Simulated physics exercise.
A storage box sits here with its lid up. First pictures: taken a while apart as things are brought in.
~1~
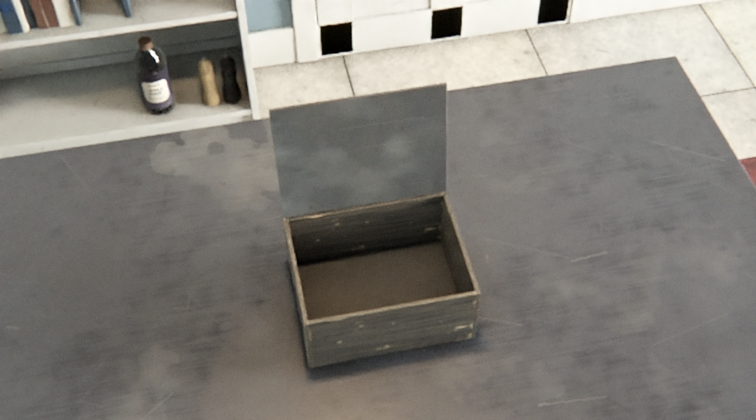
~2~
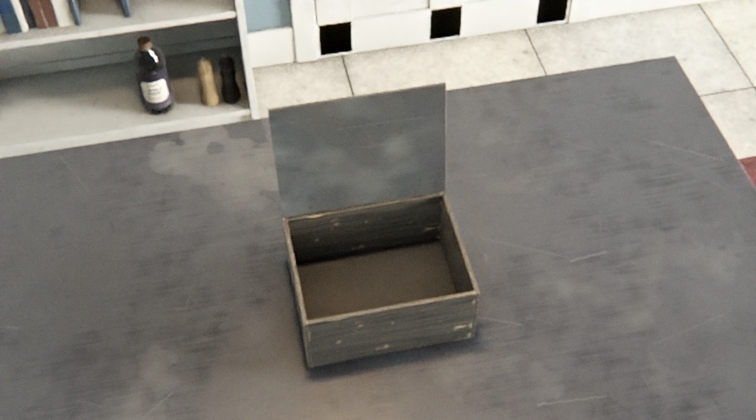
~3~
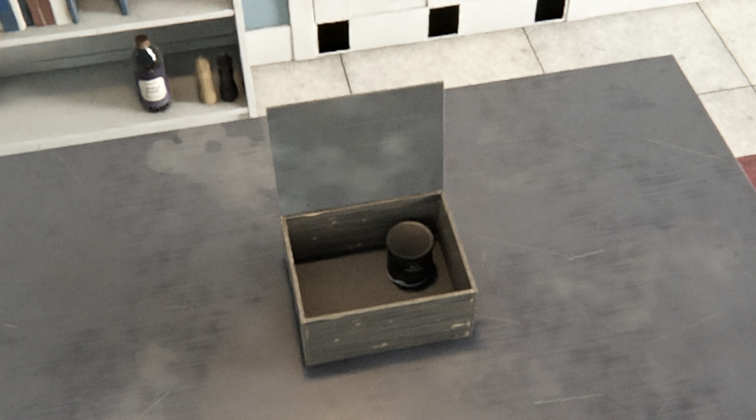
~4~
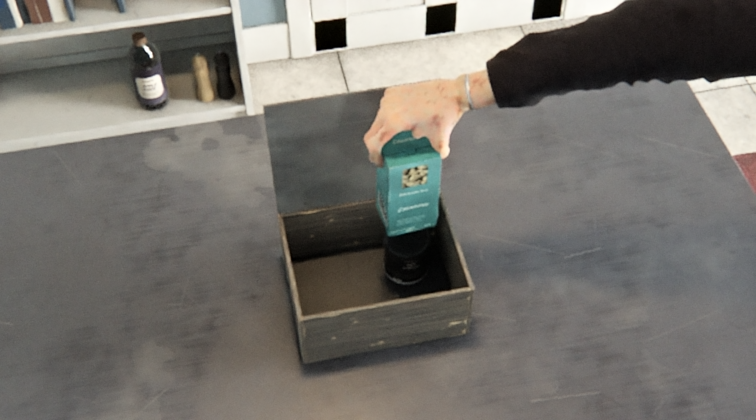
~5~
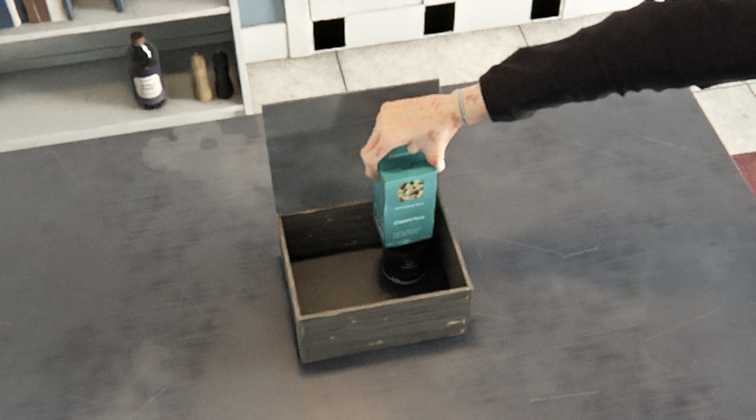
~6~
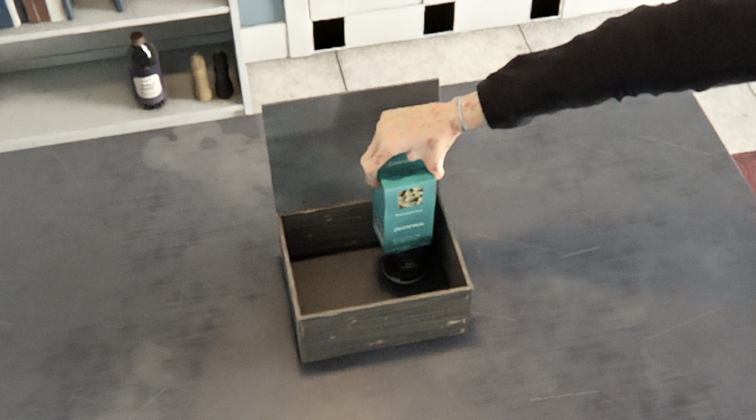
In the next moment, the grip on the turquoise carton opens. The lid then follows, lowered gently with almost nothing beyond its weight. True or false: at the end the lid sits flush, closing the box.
False, a gap remains.
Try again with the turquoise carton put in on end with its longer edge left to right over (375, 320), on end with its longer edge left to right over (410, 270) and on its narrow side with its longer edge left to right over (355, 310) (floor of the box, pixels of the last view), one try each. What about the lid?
First try: The lid remains open; second try: It remains open; third try: It comes all the way down.
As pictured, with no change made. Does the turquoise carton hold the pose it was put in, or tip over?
After all that, it keeps its set angle.
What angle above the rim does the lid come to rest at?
It stays some 80° above the rim.
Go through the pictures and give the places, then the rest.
In the first picture, the last thing is not in view yet.
In the second picture, the last thing is not in view yet.
In the third picture, the last thing is not in view yet; black tin (409, 254).
The fourth picture shows still above its spot; turquoise carton (407, 182); black tin (407, 252).
The fifth picture shows still above its spot; turquoise carton (403, 196); black tin (405, 251).
The sixth picture shows in place under the hand; turquoise carton (403, 202).
Then, 1.00 s on from there, lid starting down.
Then, 1.20 s on from there, turquoise carton resting near (403, 203).
In the end, lid 81° above the rim; both unmoved. At the end, from the last picture's camera, turquoise carton near (403, 203).
